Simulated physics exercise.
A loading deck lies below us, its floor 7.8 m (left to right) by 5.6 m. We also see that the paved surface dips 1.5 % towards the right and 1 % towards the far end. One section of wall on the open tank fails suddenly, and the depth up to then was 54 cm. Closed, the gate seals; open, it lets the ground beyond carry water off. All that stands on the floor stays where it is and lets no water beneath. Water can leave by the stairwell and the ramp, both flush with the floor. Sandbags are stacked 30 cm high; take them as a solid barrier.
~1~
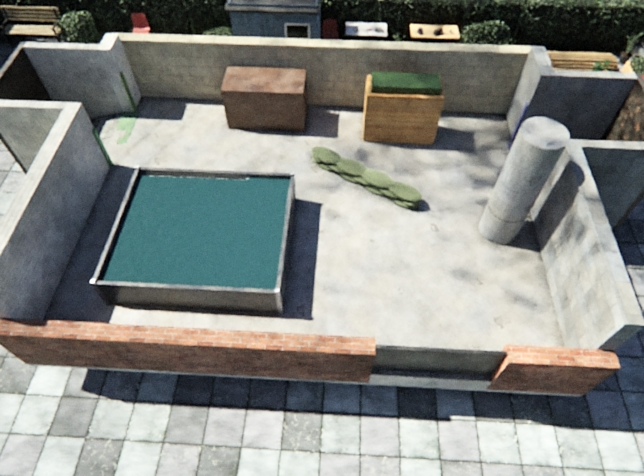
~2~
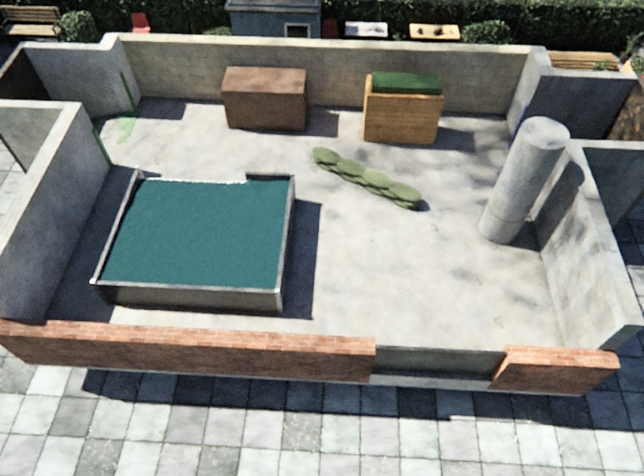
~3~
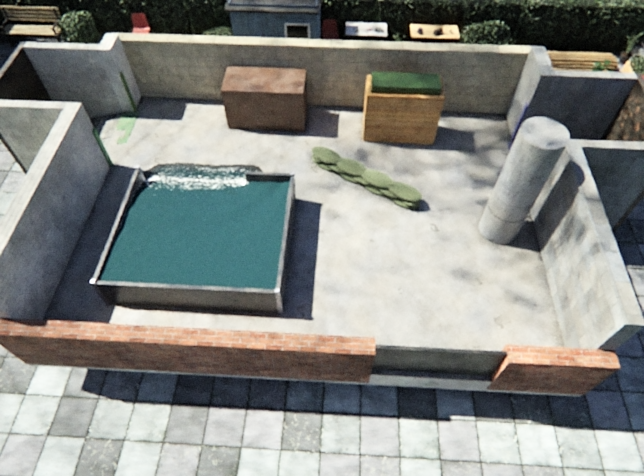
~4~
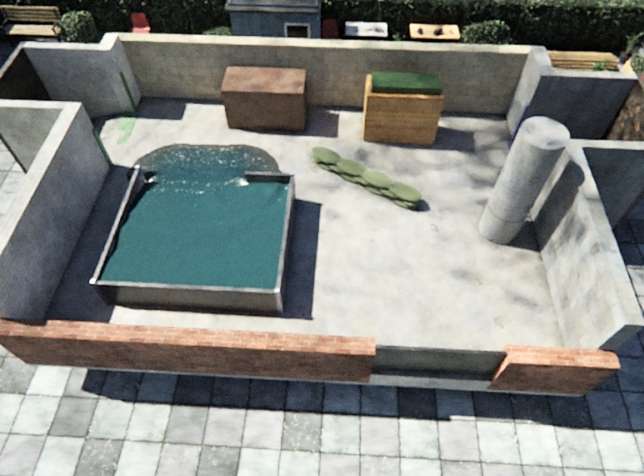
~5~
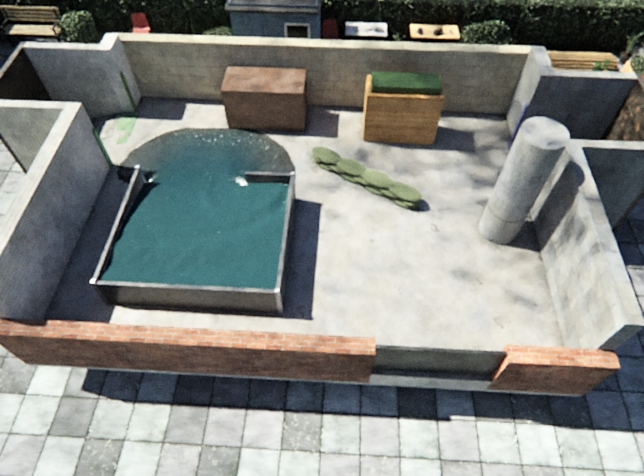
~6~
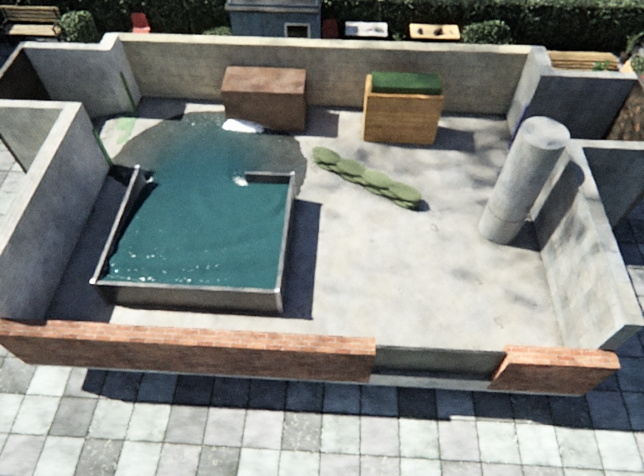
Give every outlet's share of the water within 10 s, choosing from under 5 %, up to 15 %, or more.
Within 10 s, the gateway swallows under 5 % of the water; the stair shaft (marked blue) swallows from 5 to 15 % of the water; the basement ramp (marked green) swallows above 15 % of the water.
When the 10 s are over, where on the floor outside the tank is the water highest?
Close to pixel (497, 114).
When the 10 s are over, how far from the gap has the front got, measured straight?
That comes to near 6.4 m out.
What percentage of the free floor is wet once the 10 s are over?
About 90 per cent.
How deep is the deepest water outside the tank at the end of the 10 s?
Max depth: About 15 centimetres.
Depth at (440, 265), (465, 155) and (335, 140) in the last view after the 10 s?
2, 6 and 6 cm, respectively.
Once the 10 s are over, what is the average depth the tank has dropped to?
About 6 centimetres on average.
A moment later water covers 25 % of the floor and is deepest (40 cm) near (209, 100); gone so far, the gateway 0 %, the stair shaft (marked blue) 0 %, the basement ramp (marked green) 0 %.
Soon after water covers 30 % of the floor and is deepest (48 cm) near (150, 97); gone so far, the gateway 0 %, the stair shaft (marked blue) 0 %, the basement ramp (marked green) 2 %.
Next water covers 50 % of the floor and is deepest (32 cm) near (217, 100); gone so far, the gateway 0 %, the stair shaft (marked blue) 0 %, the basement ramp (marked green) 9 %.
Later on water covers 65 % of the floor and is deepest (20 cm) near (352, 107); gone so far, the gateway 0 %, the stair shaft (marked blue) 4 %, the basement ramp (marked green) 21 %.
At the end water covers 90 % of the floor and is deepest (15 cm) near (497, 114); gone so far, the gateway 0 %, the stair shaft (marked blue) 11 %, the basement ramp (marked green) 30 %.
